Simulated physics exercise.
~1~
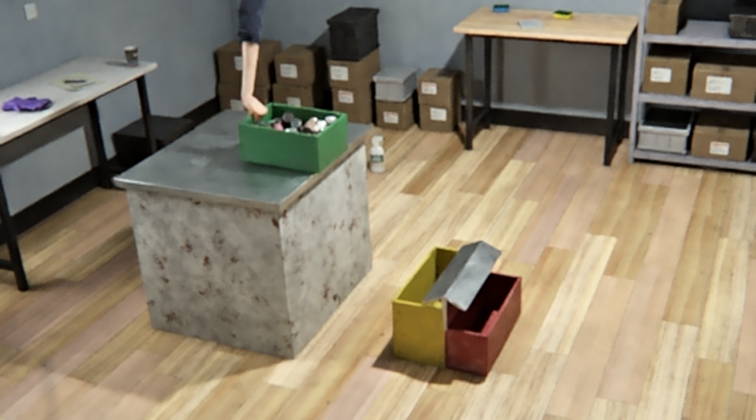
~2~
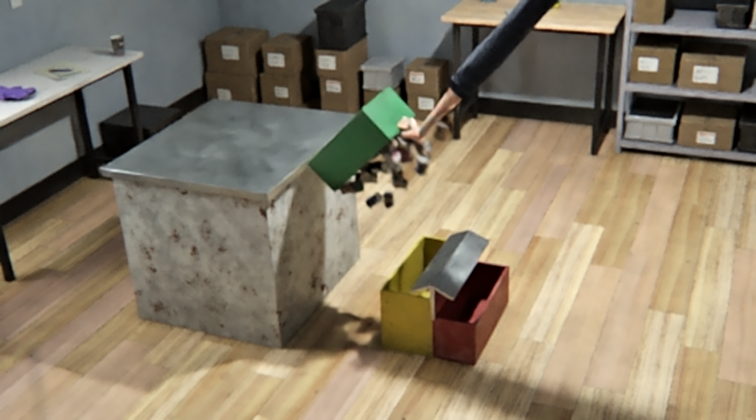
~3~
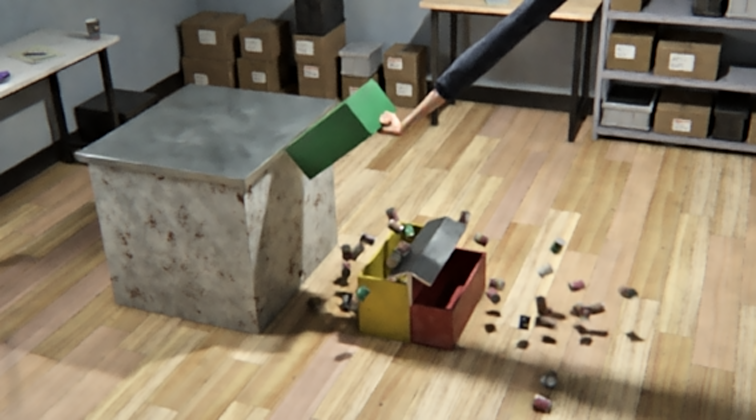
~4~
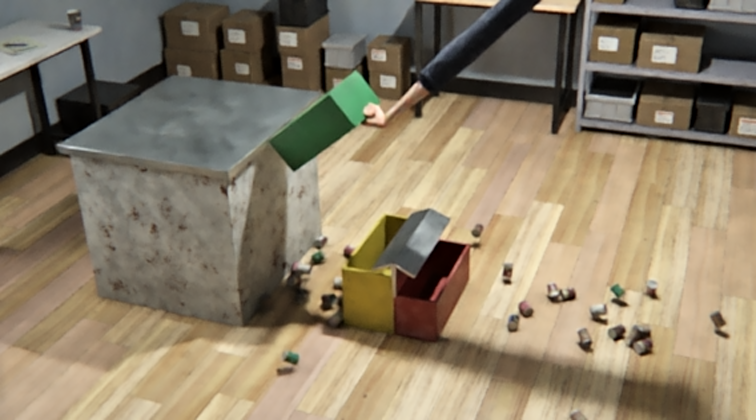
At first, a hand rests on a green box of small tins on a metal-topped bench, with a yellow bin and a red bin joined under a sloping grey ridge on the wooden floor. The arm then swings the box out to the right and tips it steeply, so the tins tumble from its open side. They drop around the ridge and bins, some bouncing and scattering across the boards. The hand keeps holding the upturned box above. Finally, many tins lie strewn on the floor, some left of the yellow bin and others beyond the red one, which looks empty.
